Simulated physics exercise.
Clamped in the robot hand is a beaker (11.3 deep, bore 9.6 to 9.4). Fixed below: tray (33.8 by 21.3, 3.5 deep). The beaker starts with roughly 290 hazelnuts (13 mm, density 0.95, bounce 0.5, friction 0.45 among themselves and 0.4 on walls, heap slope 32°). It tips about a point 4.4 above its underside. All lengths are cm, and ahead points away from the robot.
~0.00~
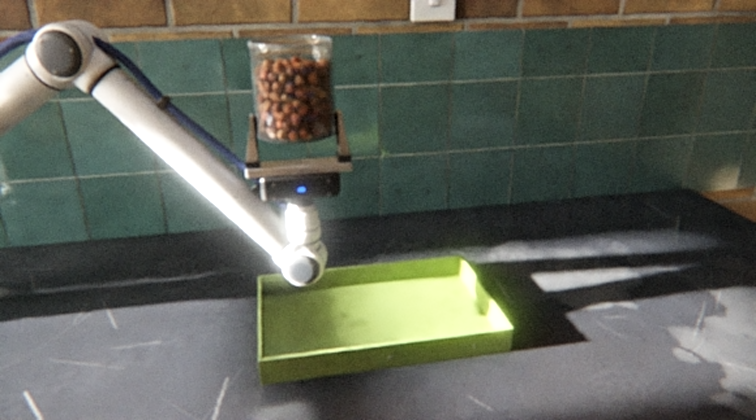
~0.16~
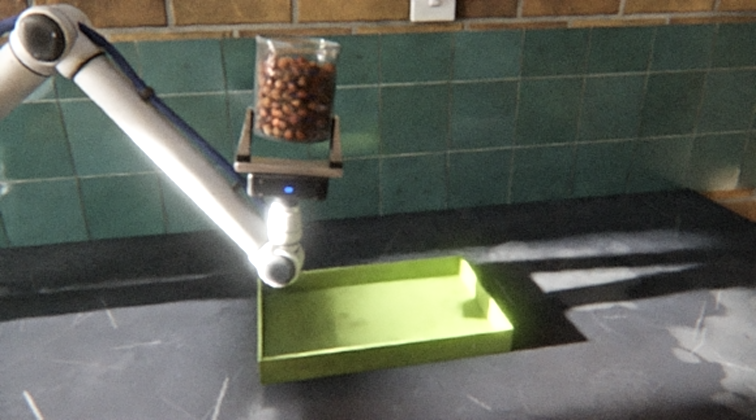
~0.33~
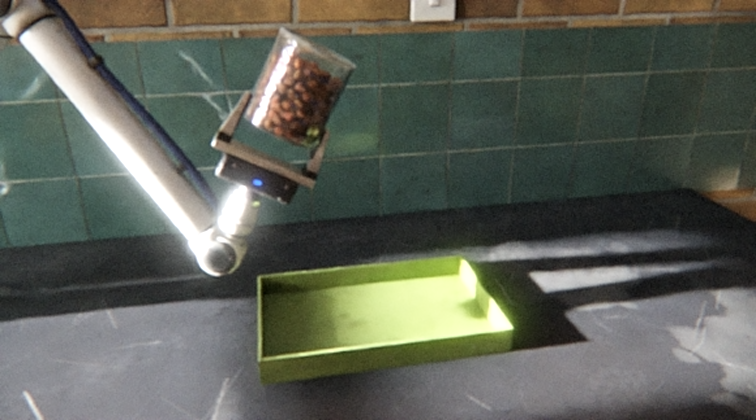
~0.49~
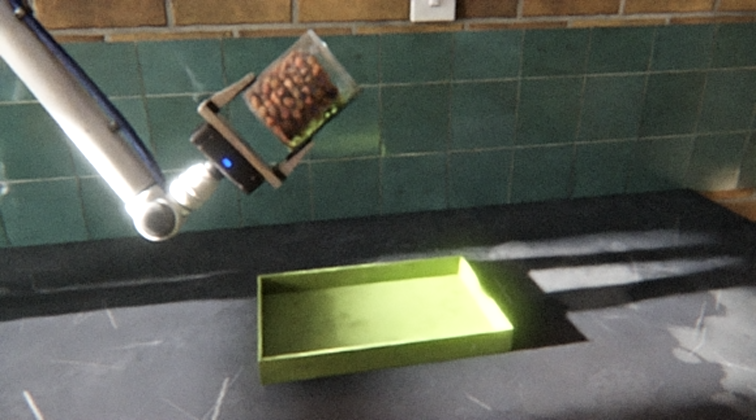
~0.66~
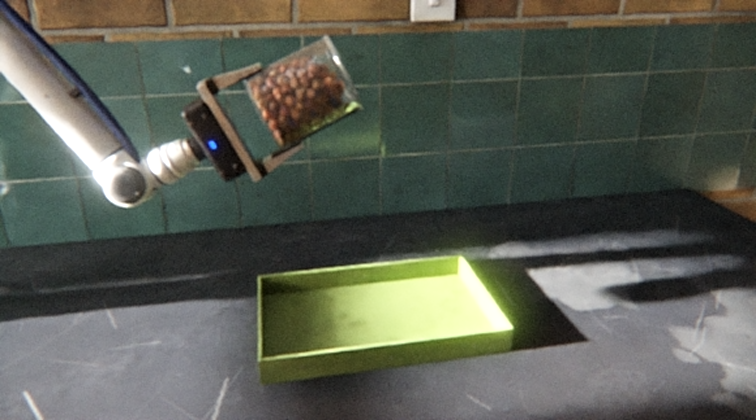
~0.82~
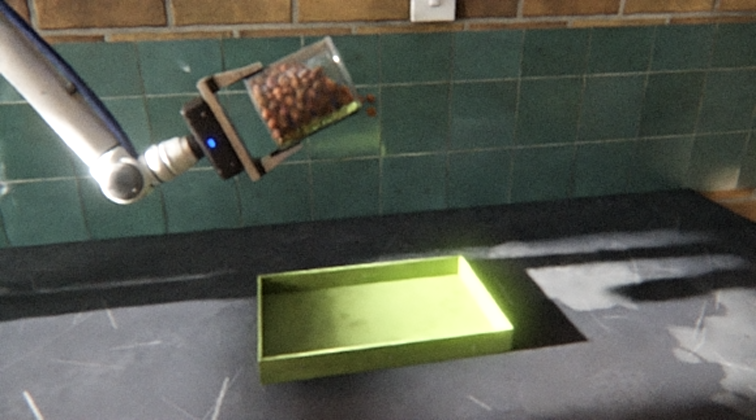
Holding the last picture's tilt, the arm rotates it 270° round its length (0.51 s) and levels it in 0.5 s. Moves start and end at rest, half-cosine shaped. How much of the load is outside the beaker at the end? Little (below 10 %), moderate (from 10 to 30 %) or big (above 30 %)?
A little share, below 10 %, ends outside the beaker.
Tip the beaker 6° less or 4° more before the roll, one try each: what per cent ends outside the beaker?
Some 0 and 5 per cent.
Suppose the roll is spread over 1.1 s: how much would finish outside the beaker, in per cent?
It would be near 10 per cent.
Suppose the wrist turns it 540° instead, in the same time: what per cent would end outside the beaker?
It would be near 5 per cent.
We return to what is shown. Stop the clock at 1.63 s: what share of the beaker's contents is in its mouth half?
Roughly 40 per cent.
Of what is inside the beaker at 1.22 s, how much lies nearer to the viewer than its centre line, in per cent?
About 45 per cent.
After 1.22 s, tipped 67°, highest piece 40 above the table; 284 in the beaker, 4 in the tray, 3 in flight or on a rim.
After 1.63 s, tipped 24°, highest piece 40 above the table; 280 in the beaker, 8 in the tray, 1 on the table or floor, 2 in flight or on a rim.
After 2.03 s, upright, highest piece 41 above the table; 280 in the beaker, 9 in the tray, 1 on the table or floor, 1 in flight or on a rim.
After 2.73 s, upright, highest piece 41 above the table; 280 in the beaker, 10 in the tray, 1 on the table or floor.
In the end, 280 in the beaker, 10 in the tray, 1 on the table or floor. That is 4 % outside the beaker.
